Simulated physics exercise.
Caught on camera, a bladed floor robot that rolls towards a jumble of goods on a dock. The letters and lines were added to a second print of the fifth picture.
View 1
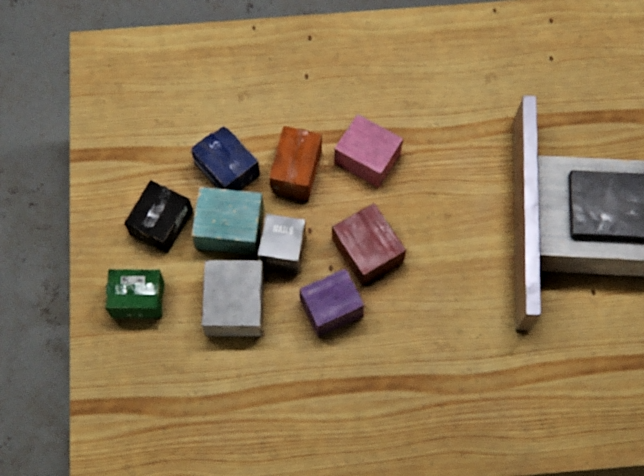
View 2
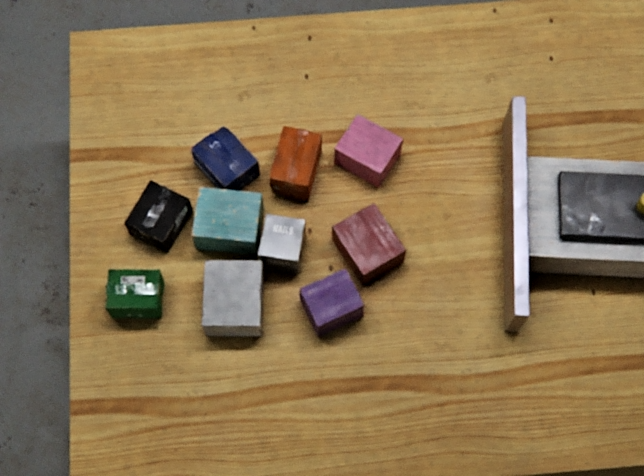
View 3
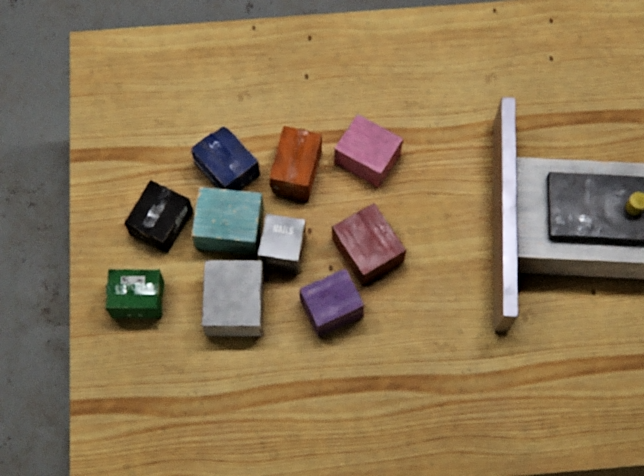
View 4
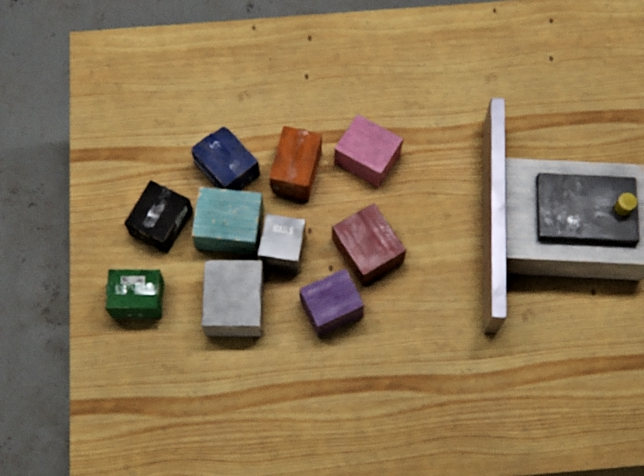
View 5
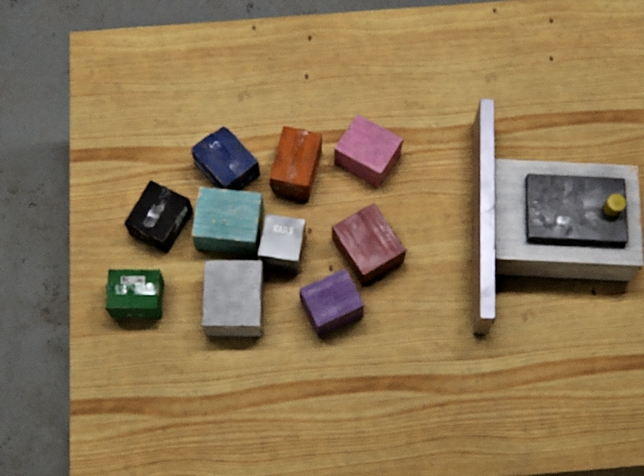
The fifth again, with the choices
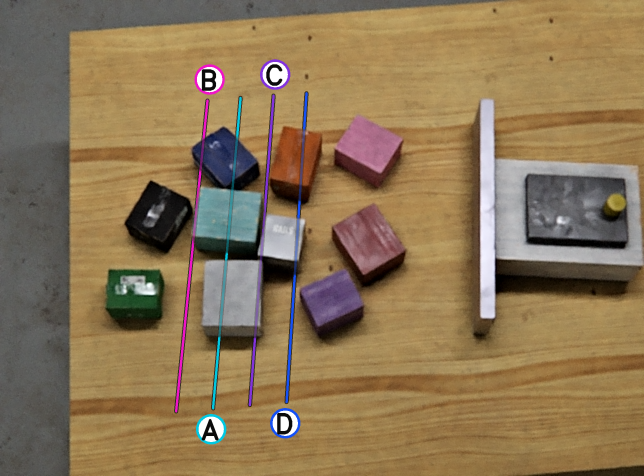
The footage shows a cluster of colourful blocks lying still on a wooden surface while a grey device with a wide upright blade and a dark top slides slowly leftward from the right, a gap remaining between them.
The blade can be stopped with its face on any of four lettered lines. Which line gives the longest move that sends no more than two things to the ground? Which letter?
Line B.
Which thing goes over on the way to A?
The black parcel.
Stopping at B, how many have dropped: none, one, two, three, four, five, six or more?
In all, two.
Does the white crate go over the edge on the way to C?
No.
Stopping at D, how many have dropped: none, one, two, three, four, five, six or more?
By then, none.
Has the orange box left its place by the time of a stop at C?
Yes.
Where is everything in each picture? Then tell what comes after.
In the first picture, green parcel (135, 293); blue box (226, 162); turquoise crate (229, 221).
In the second picture, robot (602, 206); orange box (296, 164).
In the third picture, robot (591, 207); white crate (234, 298).
In the fourth picture, robot (580, 207); black parcel (159, 216).
In the fifth picture, robot (568, 208); red crate (369, 244); green parcel (135, 293); blue box (226, 162).
On the marked copy, A at (227, 245); B at (193, 247); C at (262, 242); D at (297, 239).
Taking B. A third of the way, robot (463, 216); pink crate (345, 155); red crate (344, 238).
Two thirds of the way, robot (357, 225); black parcel (104, 202); green parcel (118, 294).
When it is over, robot (274, 231); black parcel over the edge; green parcel over the edge; two fallen.
As for the rest, A is within the limit but short; C is within the limit but short; D is within the limit but short.
